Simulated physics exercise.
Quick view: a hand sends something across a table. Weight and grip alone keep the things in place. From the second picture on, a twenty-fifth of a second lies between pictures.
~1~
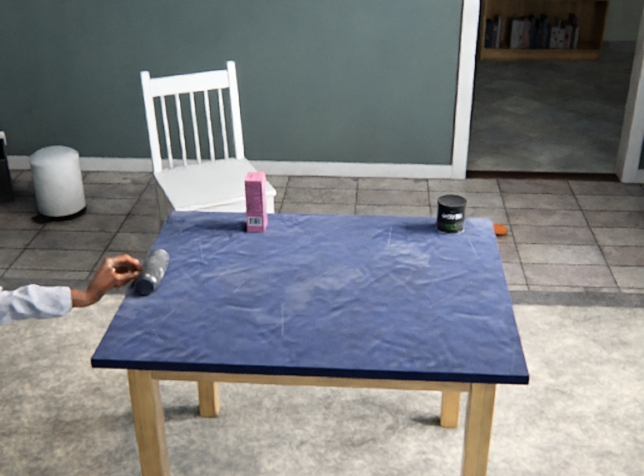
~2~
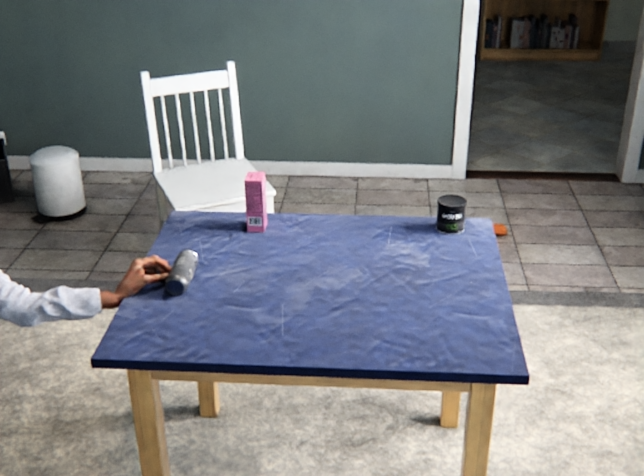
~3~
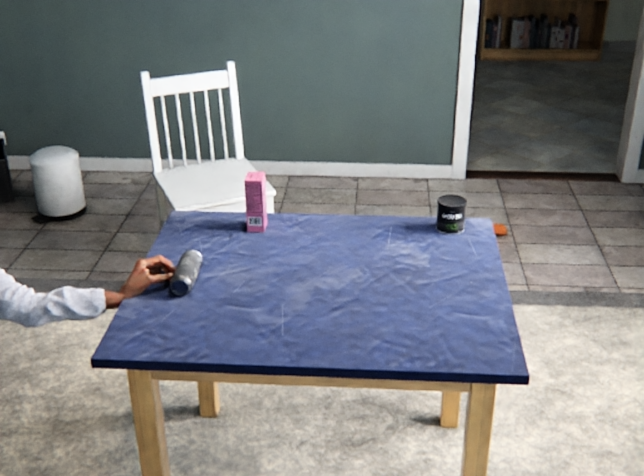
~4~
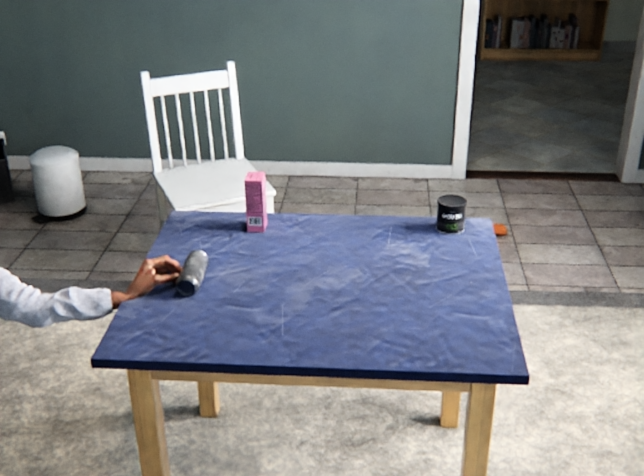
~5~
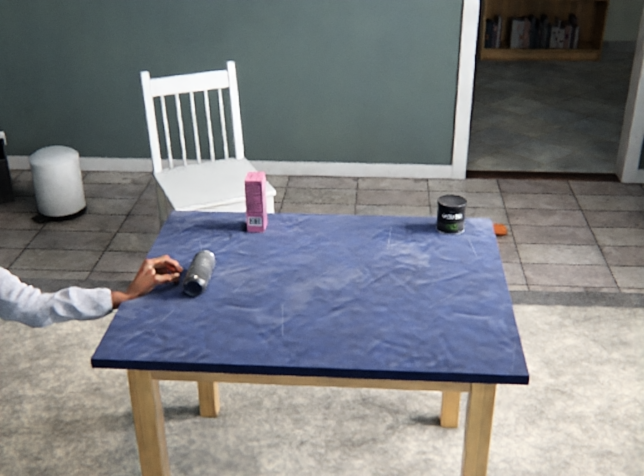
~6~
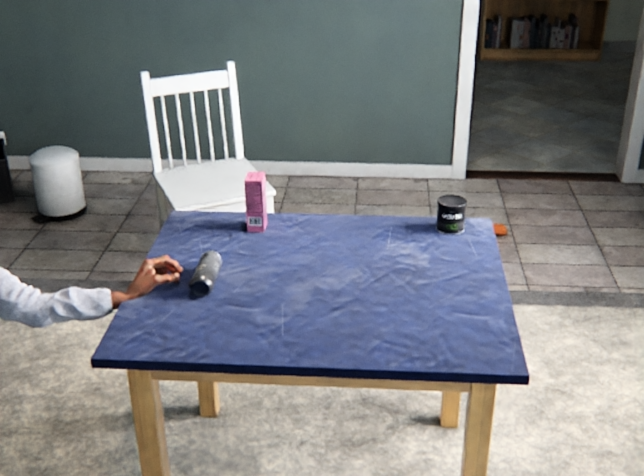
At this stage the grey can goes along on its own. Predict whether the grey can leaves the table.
Most likely it never makes it off the table.
Then, 0.20 s on from there, grey can shifted well along near (235, 274).
Then, 0.40 s on from there, grey can shifted well along near (255, 275).
In the end, moved from the start, grey can. At the end, from the last picture's camera, grey can near (270, 275).
